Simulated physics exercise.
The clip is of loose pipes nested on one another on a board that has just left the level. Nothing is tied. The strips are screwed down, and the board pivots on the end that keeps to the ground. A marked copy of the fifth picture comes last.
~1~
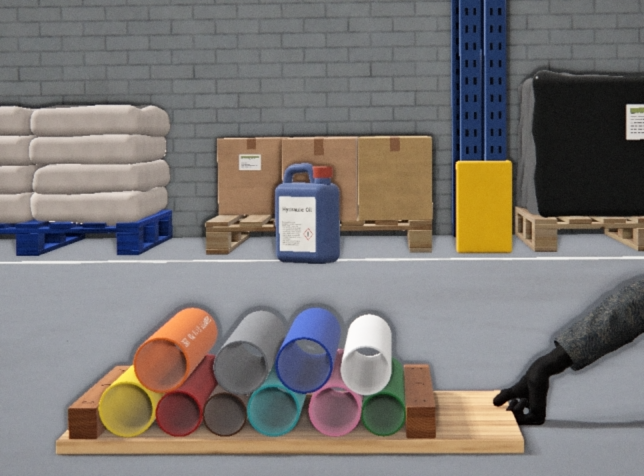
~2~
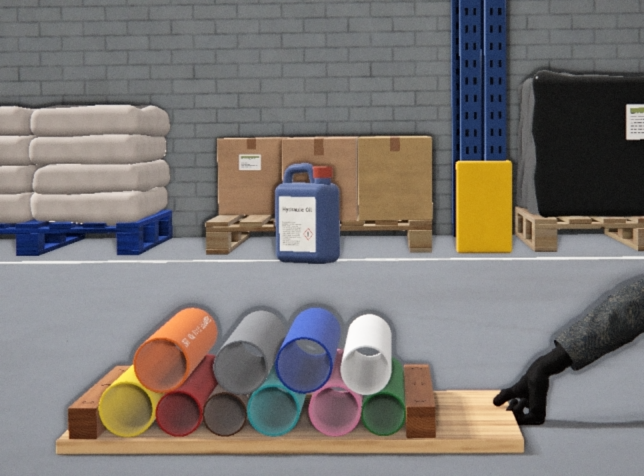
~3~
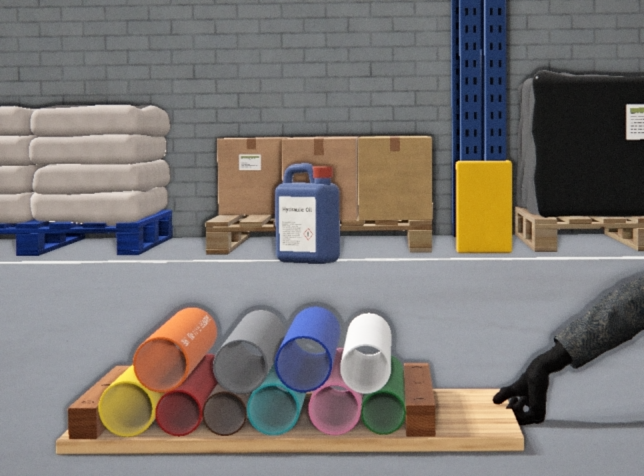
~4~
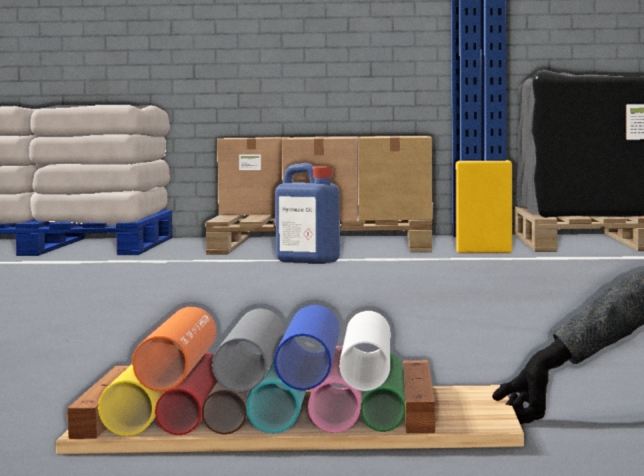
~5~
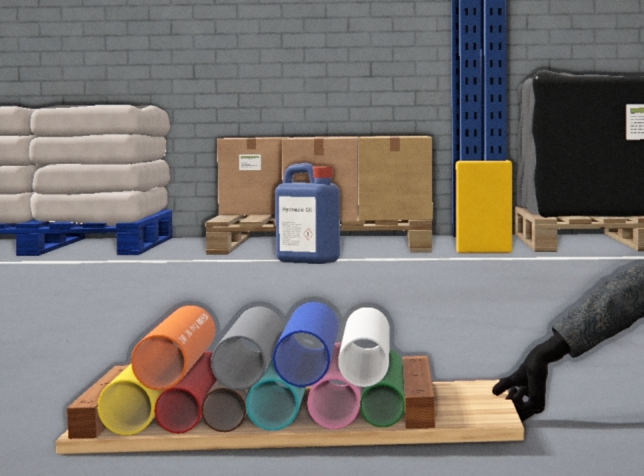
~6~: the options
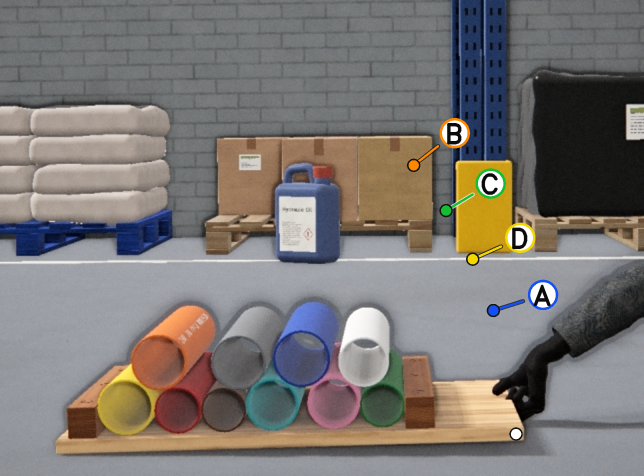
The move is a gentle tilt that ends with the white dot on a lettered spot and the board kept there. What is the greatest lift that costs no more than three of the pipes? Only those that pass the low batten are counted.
Stop at C.
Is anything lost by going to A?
At A: No.
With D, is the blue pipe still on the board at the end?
Yes, with D.
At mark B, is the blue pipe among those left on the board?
The blue pipe: No.
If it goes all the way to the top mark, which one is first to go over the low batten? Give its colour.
It is the orange one.
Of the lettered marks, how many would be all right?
Three of them.
On the marked copy, A at (493, 310); B at (414, 165); C at (446, 210); D at (473, 259); the white dot at (516, 434).
With C. Early on, board at 18°.
Further on, board at 31°.
At the end, board at 31°, three over the low batten (blue, grey, orange).
As for the rest, A none over the low batten; B four over the low batten (white, blue, grey, orange); D two over the low batten (grey, orange).
